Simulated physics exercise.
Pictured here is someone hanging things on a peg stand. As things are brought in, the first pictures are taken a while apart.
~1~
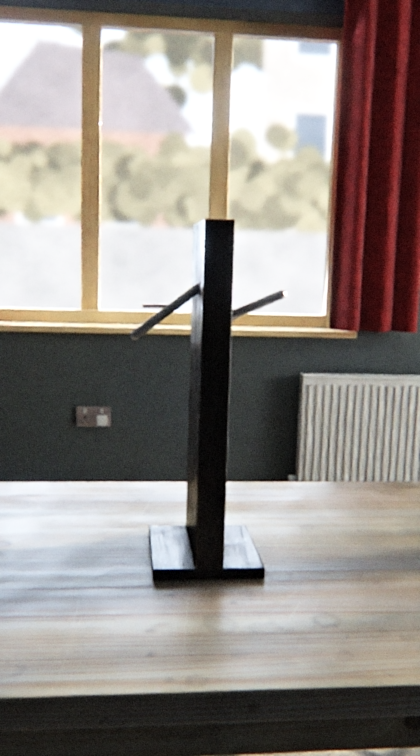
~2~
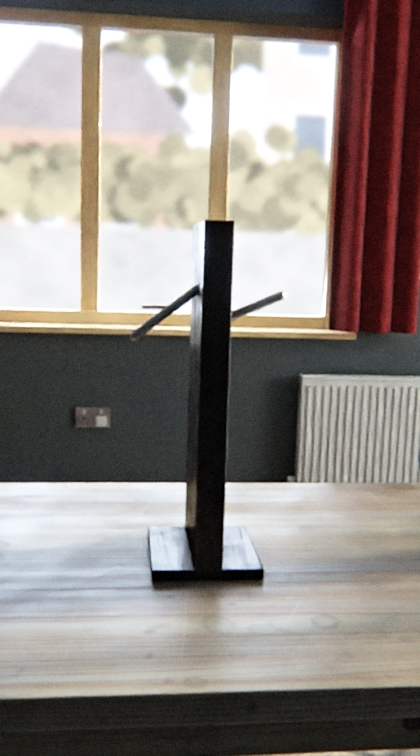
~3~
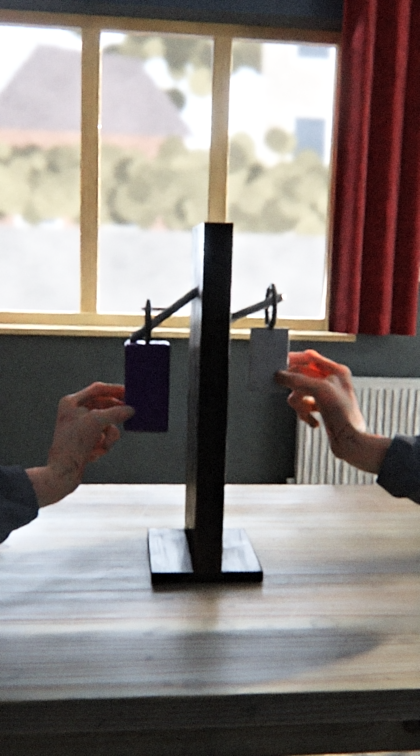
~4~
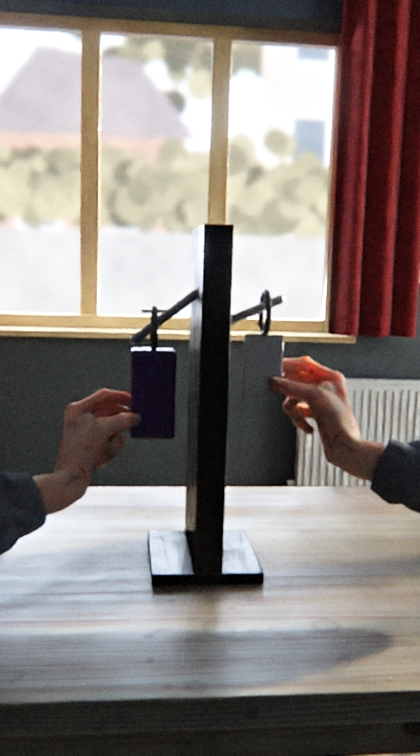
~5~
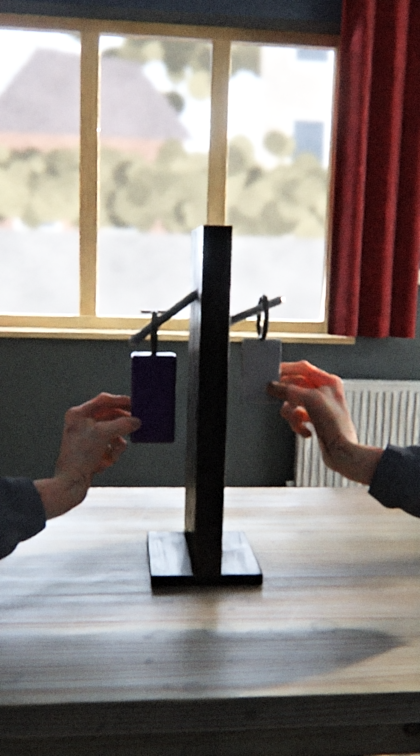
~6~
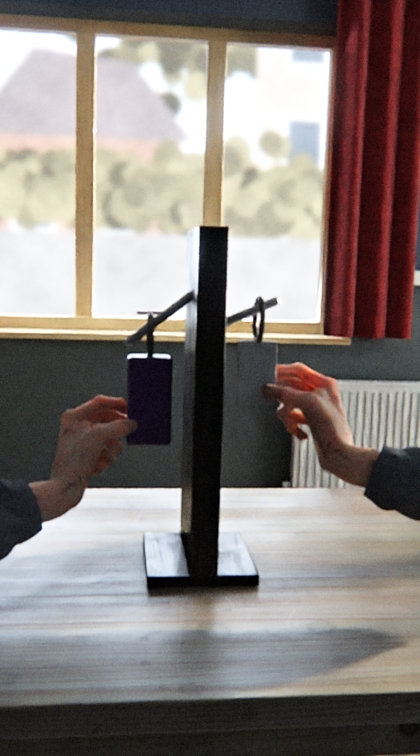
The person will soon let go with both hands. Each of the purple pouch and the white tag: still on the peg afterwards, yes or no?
Answers - the purple pouch: No; the white tag: Yes.
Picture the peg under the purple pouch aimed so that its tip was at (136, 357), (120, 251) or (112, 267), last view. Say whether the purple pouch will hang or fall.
First it ends up below, next it is held up, and last it is held up.
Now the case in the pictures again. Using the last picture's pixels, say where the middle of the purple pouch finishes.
(109, 542), roughly.
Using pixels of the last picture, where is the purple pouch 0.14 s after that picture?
About (135, 406).
Then, 0.14 s after the last picture, purple pouch tipped 24° from how it was near (135, 405); white tag tipped 19° from how it was near (246, 360).
Then, 0.24 s after the last picture, purple pouch falling near (112, 502); white tag tipped 17° from how it was near (239, 363).
At rest, the purple pouch slips down, near (109, 542); the white tag hangs there, near (239, 363).
